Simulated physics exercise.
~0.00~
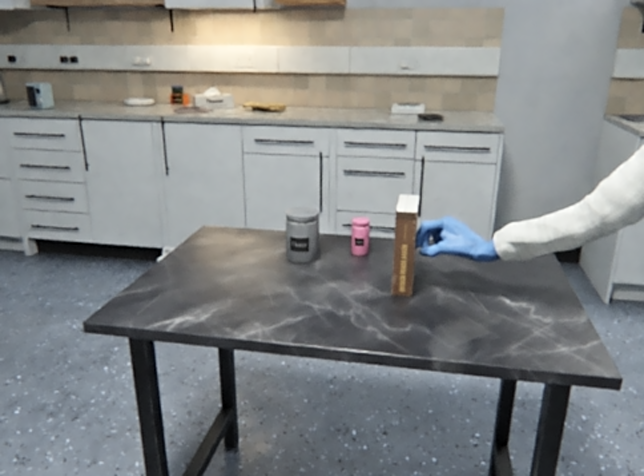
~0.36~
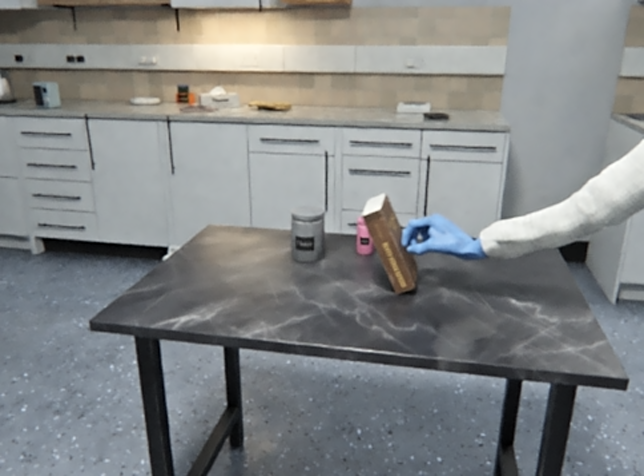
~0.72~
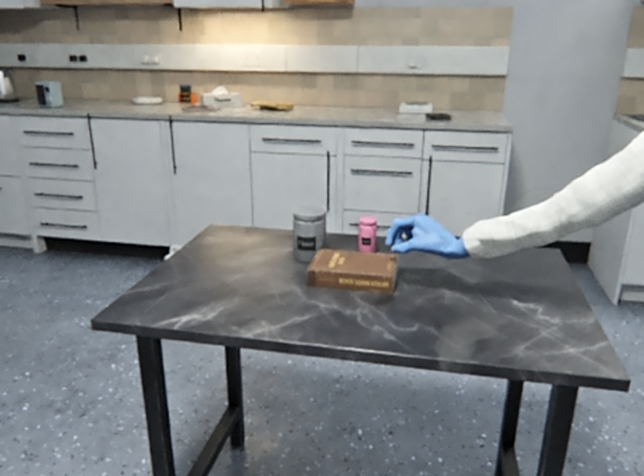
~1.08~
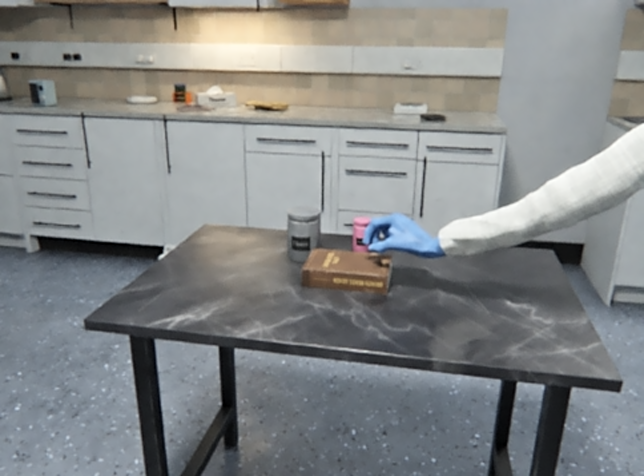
A brown book, pushed left by a gloved hand, tips over and rests on its side.
